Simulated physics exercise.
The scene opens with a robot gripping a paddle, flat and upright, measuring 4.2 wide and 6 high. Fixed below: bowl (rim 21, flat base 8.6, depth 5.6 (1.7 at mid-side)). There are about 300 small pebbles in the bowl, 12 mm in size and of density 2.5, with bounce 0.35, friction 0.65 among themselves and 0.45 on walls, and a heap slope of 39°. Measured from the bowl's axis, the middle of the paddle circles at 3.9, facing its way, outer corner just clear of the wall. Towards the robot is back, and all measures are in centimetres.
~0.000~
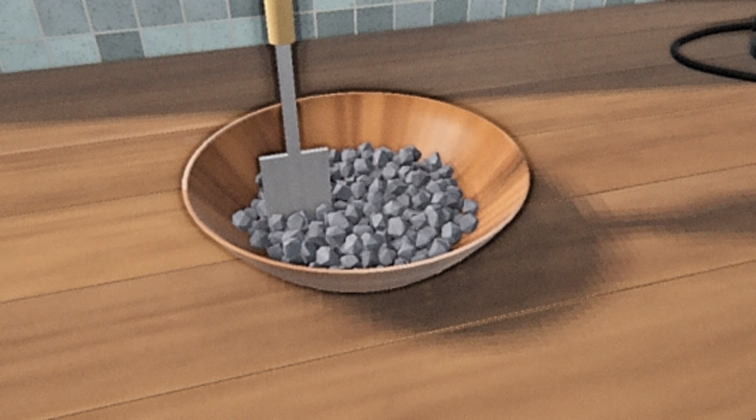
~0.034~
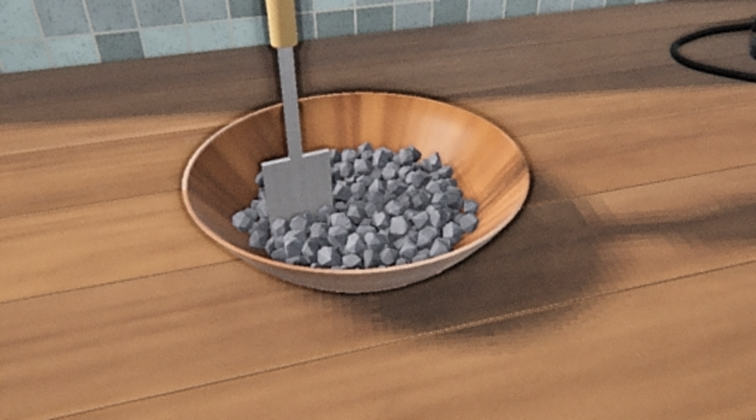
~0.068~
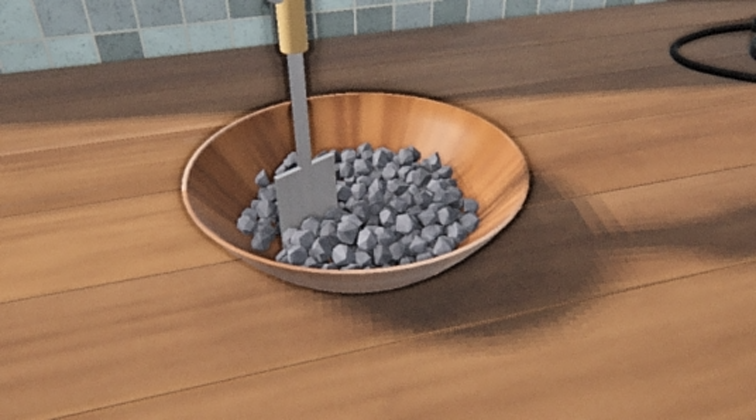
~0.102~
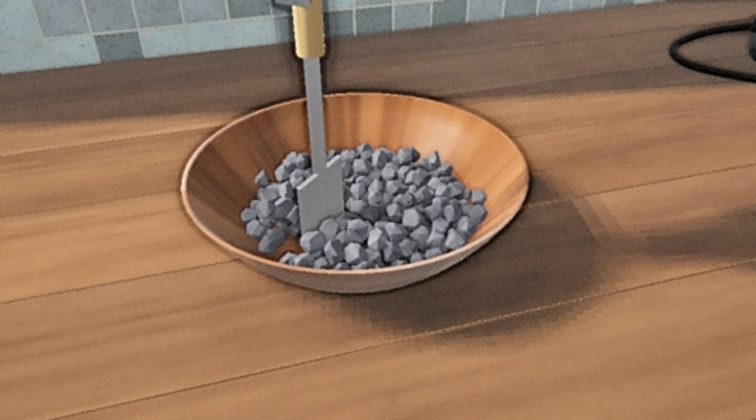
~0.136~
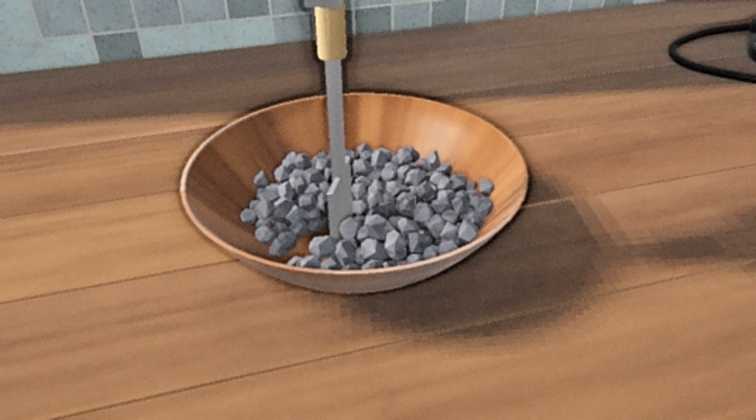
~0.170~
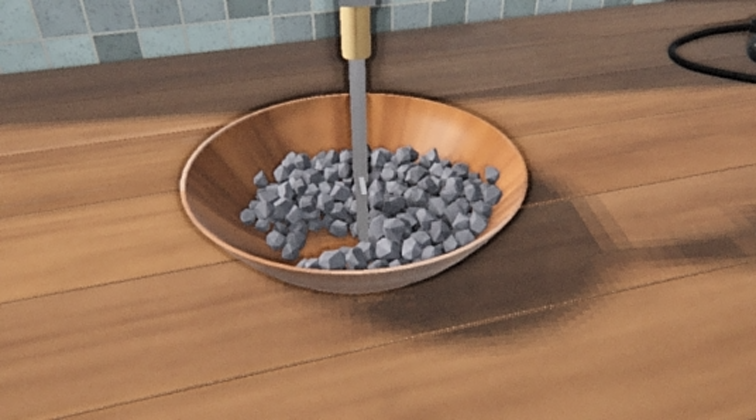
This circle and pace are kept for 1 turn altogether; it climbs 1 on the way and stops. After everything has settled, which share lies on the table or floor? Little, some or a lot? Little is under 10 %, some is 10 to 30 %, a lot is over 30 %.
Little.
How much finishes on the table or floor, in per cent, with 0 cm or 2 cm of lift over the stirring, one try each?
About 5 per cent on the first try and 5 per cent on the second.
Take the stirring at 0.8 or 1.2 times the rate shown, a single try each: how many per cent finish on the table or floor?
Roughly 0 and 5 per cent.
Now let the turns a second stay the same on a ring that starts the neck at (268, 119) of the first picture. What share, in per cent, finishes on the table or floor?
Roughly 10 per cent.
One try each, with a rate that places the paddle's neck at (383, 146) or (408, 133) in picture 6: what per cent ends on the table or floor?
It comes to roughly 5 per cent and then 15 per cent.
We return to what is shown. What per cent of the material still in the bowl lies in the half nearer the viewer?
Near 55 per cent of what stays in the bowl.
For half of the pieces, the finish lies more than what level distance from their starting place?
Near 6 cm.
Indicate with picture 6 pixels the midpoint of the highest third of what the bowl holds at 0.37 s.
Centre estimate: Approx. (427, 140) px.
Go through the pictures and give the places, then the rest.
In the first frame, the paddle neck at (292, 131), 0° round; upper third of the load around (364, 191), from x 245 to 470, top at y 150; 297 in the bowl.
In the second frame, the paddle neck at (294, 135), 8° round; upper third of the load around (360, 195), from x 245 to 470, top at y 150.
In the third frame, the paddle neck at (303, 142), 26° round; upper third of the load around (364, 201), from x 250 to 470, top at y 150.
In the fourth frame, the paddle neck at (318, 148), 44° round; upper third of the load around (372, 212), from x 250 to 480, top at y 150.
In the fifth frame, the paddle neck at (338, 151), 63° round; upper third of the load around (387, 207), from x 250 to 485, top at y 150.
In the sixth frame, the paddle neck at (360, 151), 81° round; upper third of the load around (412, 205), from x 250 to 490, top at y 150; 297 in the bowl.
After 0.37 s, 188° round, highest piece 7 above the table; 293 in the bowl, 4 in flight or on the tool.
After 0.57 s, 296° round, highest piece 7 above the table; 289 in the bowl, 5 on the table or floor, 3 in flight or on the tool.
After 0.87 s, 0° round, highest piece 6 above the table; 284 in the bowl, 13 on the table or floor.
After 1.57 s, 0° round, highest piece 6 above the table; 284 in the bowl, 13 on the table or floor.
In the end, 284 in the bowl, 13 on the table or floor. That is 4 % on the table or floor.
